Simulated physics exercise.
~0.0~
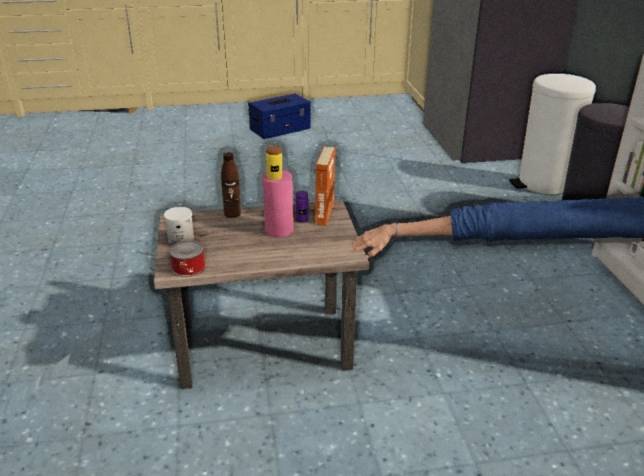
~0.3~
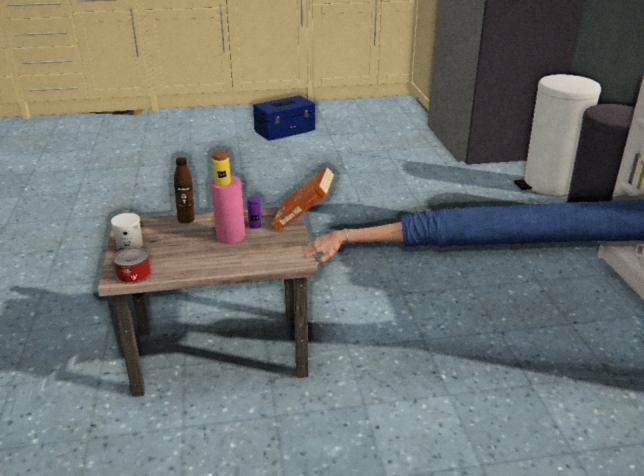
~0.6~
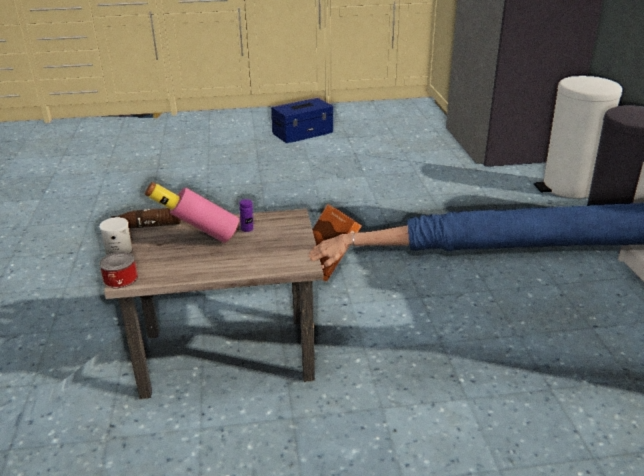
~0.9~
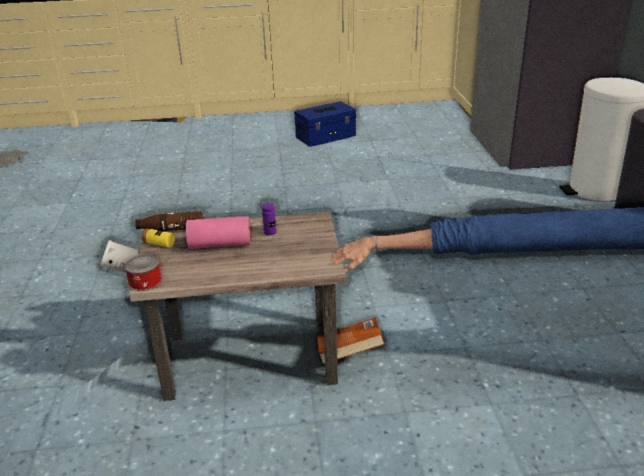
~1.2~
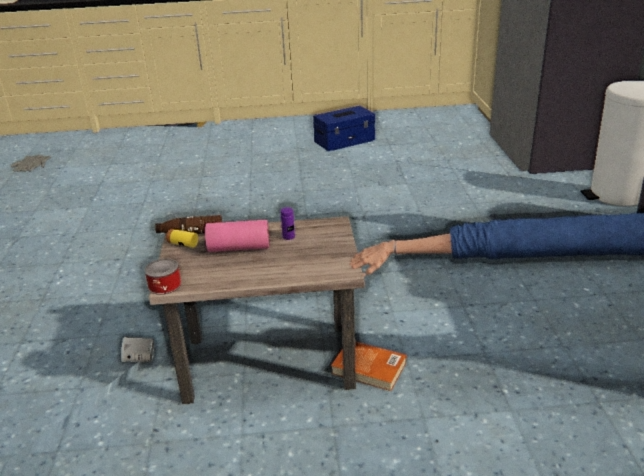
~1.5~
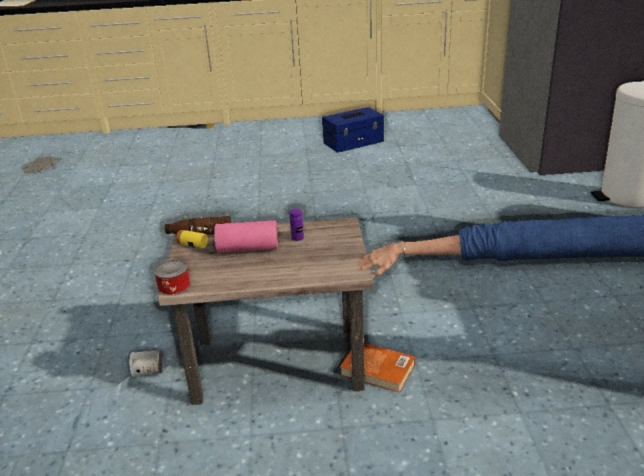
At first, a hand in a blue sleeve rests at the right edge of a small wooden table holding a brown bottle, a pink roll topped by a yellow shaker, an orange book, a purple shaker, a white tin and a red tub. The table jerks left, and the book tilts to the right. The book then drops off the right side as the bottle, roll and yellow shaker topple leftward. Next, the white tin tips over the left edge and falls. Finally, book and tin lie on the floor, while the red tub and purple shaker still stand beside the toppled things.
